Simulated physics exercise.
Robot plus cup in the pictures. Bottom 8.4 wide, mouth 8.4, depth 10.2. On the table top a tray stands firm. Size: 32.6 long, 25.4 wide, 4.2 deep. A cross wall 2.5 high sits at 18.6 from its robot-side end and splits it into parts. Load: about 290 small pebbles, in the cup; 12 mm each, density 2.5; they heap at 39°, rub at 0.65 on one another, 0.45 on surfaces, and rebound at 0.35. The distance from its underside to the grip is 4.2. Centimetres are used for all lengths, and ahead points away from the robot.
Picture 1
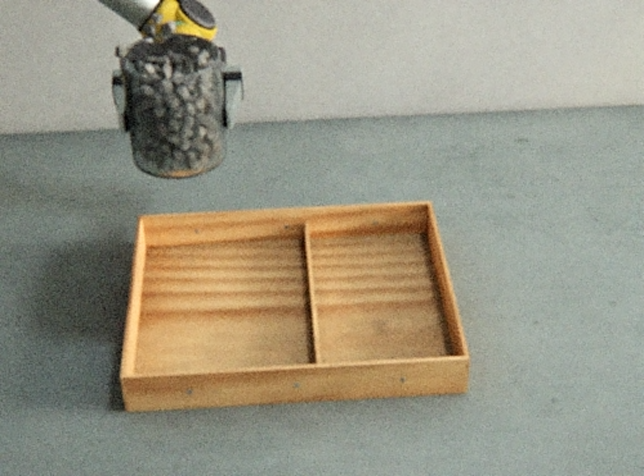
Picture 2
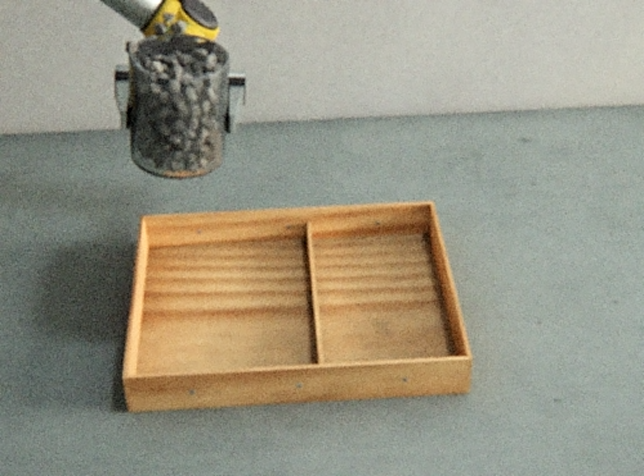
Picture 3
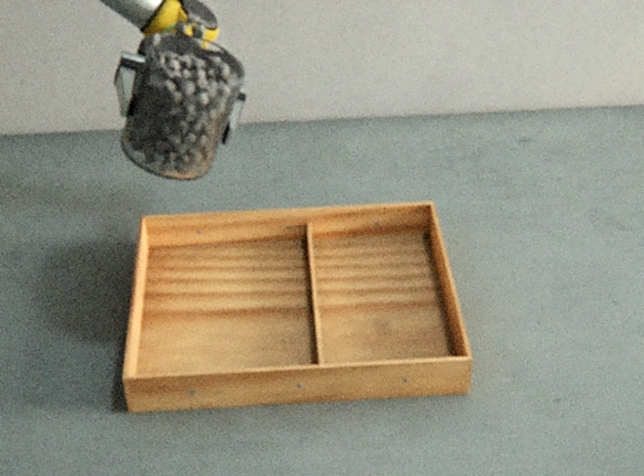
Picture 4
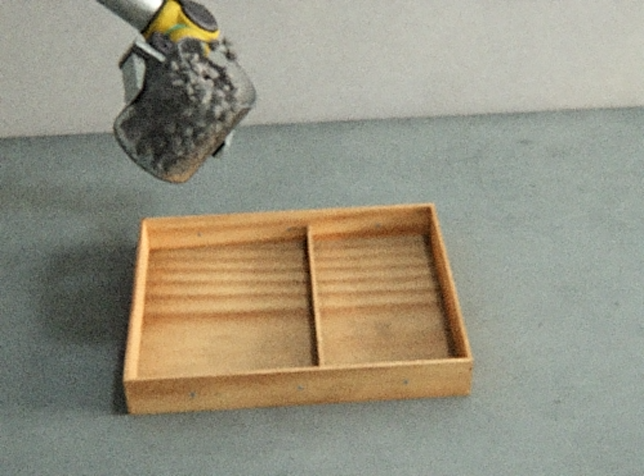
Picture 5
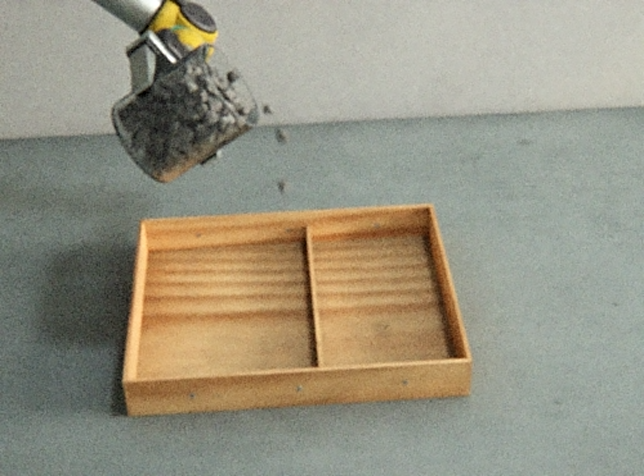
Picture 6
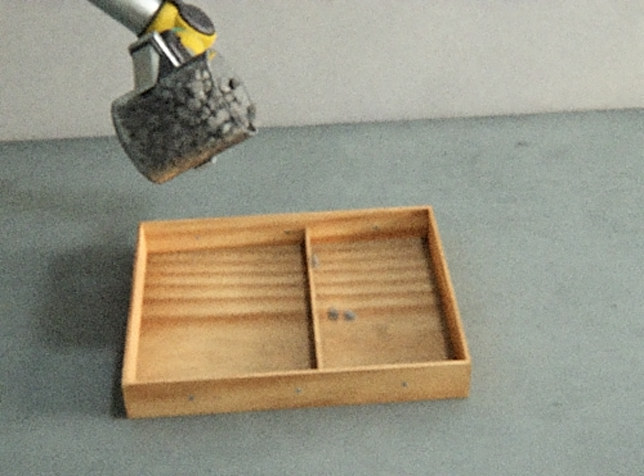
A clear cup of small grey pebbles, held by a robot arm above a divided wooden tray, tilts steadily to the right; the pebbles shift toward its rim, and a few drop into the tray's right-hand section.
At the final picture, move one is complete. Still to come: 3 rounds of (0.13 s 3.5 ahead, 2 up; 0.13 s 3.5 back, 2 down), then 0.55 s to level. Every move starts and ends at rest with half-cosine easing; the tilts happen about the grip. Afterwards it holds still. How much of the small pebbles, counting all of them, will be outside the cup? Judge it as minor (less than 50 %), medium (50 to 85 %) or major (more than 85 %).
Minor, less than 50 %.
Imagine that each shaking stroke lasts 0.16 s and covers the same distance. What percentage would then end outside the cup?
Estimate: Near 15 per cent.
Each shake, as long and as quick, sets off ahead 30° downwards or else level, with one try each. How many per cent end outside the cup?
Roughly 10 per cent, then 20 per cent.
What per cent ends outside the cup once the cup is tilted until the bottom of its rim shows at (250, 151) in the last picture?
Close to 80 in a hundred.
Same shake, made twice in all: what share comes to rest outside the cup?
I'd expect something close to 25 per cent.
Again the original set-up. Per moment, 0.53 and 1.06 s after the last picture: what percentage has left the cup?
Roughly 25, then 30.
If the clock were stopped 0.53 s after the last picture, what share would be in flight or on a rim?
My guess is some 7 in a hundred.
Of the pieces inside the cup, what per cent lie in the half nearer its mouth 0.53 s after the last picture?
About 45 percent.
Then, 0.53 s after the last picture, tilted 62° forward, highest piece 28 above the table; 219 in the cup, 38 in the far-side part, 12 in the robot-side part, 21 in flight or on a rim.
Then, 1.06 s after the last picture, tilted 29° forward, highest piece 30 above the table; 202 in the cup, 54 in the far-side part, 32 in the robot-side part, 2 in flight or on a rim.
Then, 1.53 s after the last picture, level, highest piece 30 above the table; 202 in the cup, 55 in the far-side part, 33 in the robot-side part.
Then, 2.58 s after the last picture, level, highest piece 30 above the table; 202 in the cup, 55 in the far-side part, 33 in the robot-side part.
Final count, 202 in the cup, 55 in the far-side part, 33 in the robot-side part. That is 30 % outside the cup.
